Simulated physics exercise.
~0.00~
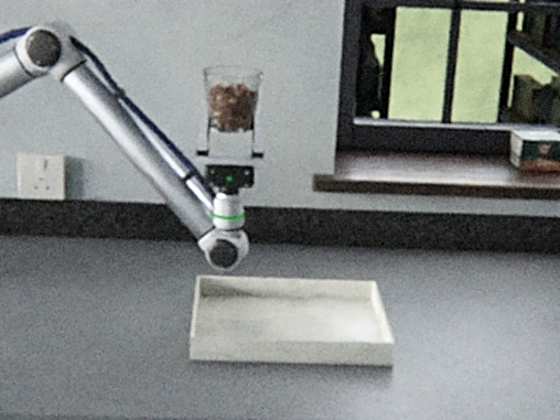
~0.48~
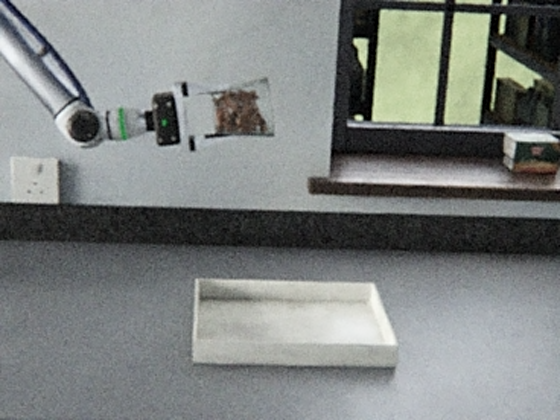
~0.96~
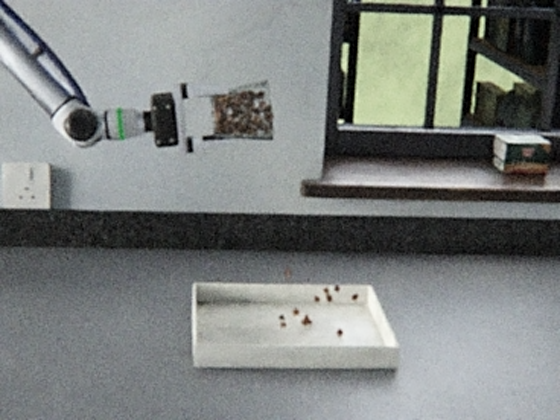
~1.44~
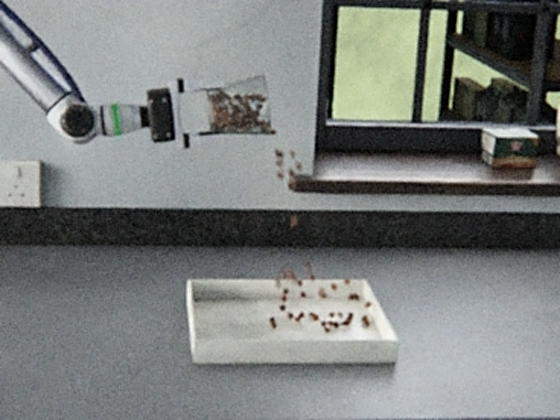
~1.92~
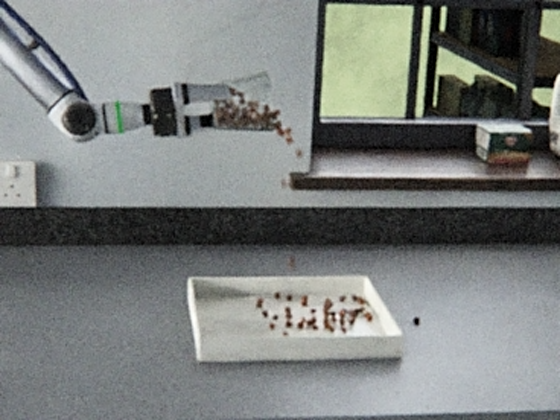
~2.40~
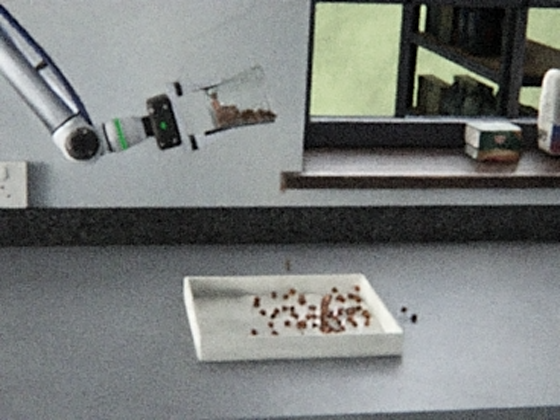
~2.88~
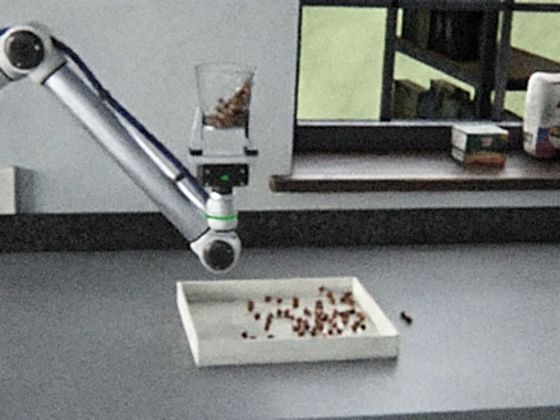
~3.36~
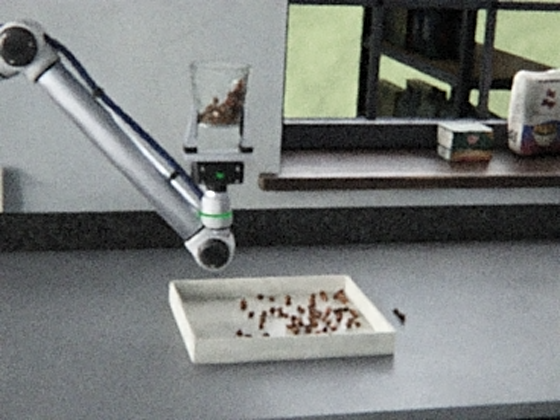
The clip shows a robot arm tipping a clear beaker of brown pellets onto its side above a white tray on a grey surface, spilling many into the tray and a couple beyond its right edge, then turning the beaker upright with some pellets still inside.
